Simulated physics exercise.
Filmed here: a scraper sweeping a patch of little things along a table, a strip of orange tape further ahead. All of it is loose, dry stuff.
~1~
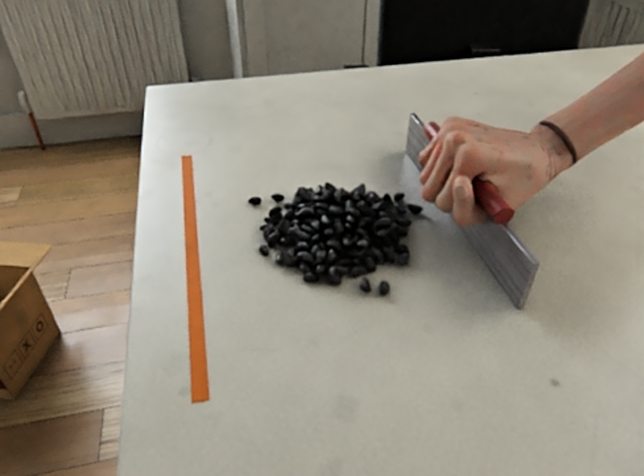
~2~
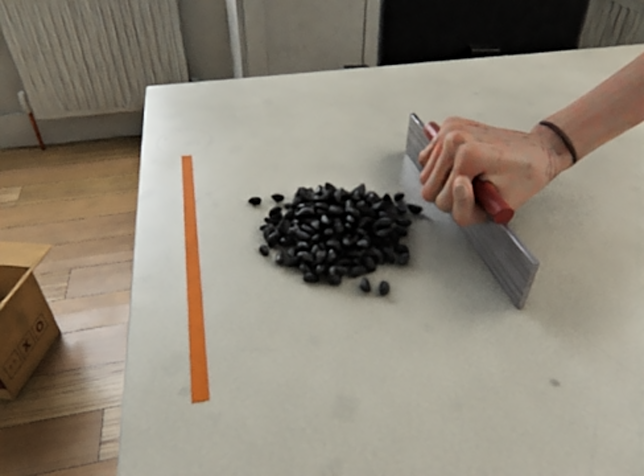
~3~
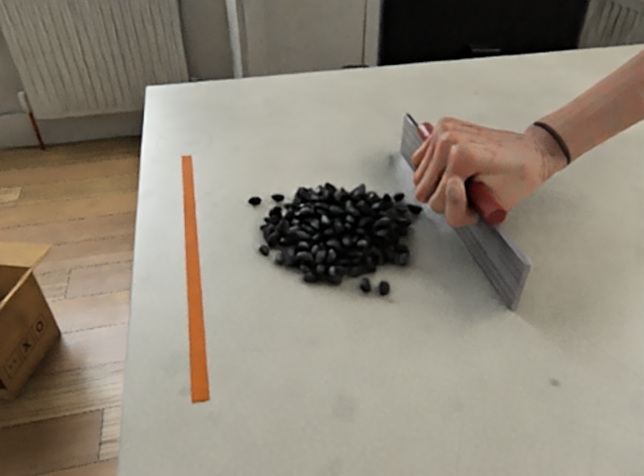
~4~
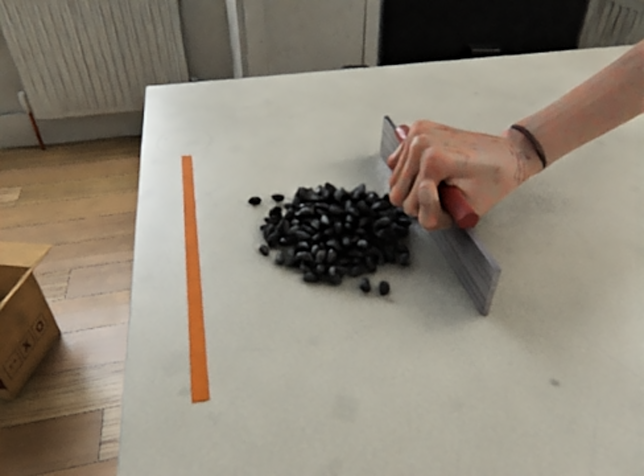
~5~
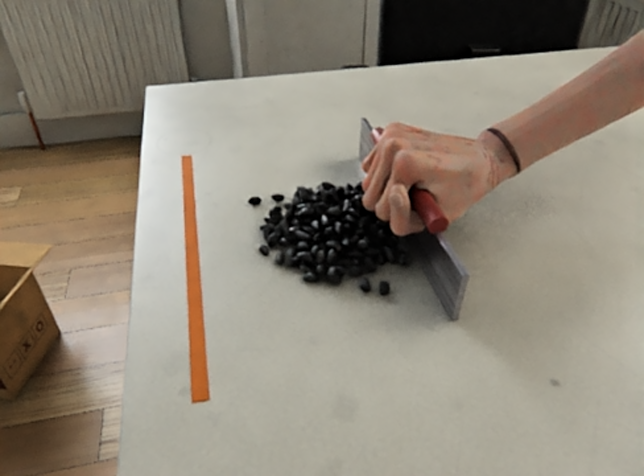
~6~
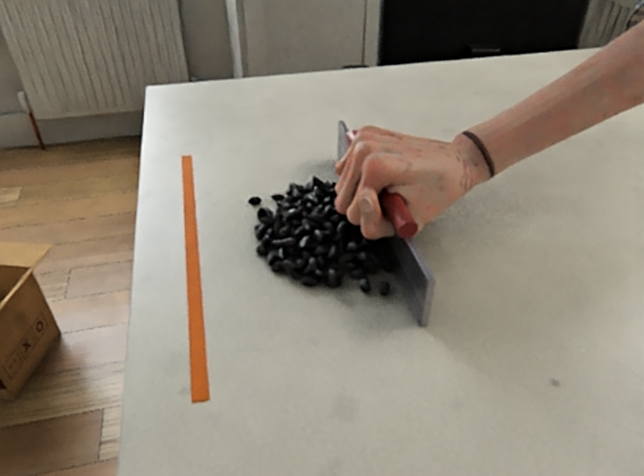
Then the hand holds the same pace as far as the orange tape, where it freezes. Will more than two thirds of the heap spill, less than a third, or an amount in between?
I expect a third to two thirds of it to fall off the end.
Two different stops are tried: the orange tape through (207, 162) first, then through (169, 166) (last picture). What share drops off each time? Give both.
20 % and 70 %.
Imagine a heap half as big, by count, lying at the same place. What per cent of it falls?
30 %, about.
Just after the last frame, scraper still moving, near (276, 196); heap all on the table, its front near (177, 259).
A moment on, scraper stopped at the orange tape; heap roughly a third over the edge.
Further on, scraper stopped at the orange tape; heap roughly half over the edge.
When it is over, scraper stopped at the orange tape; heap roughly half over the edge.
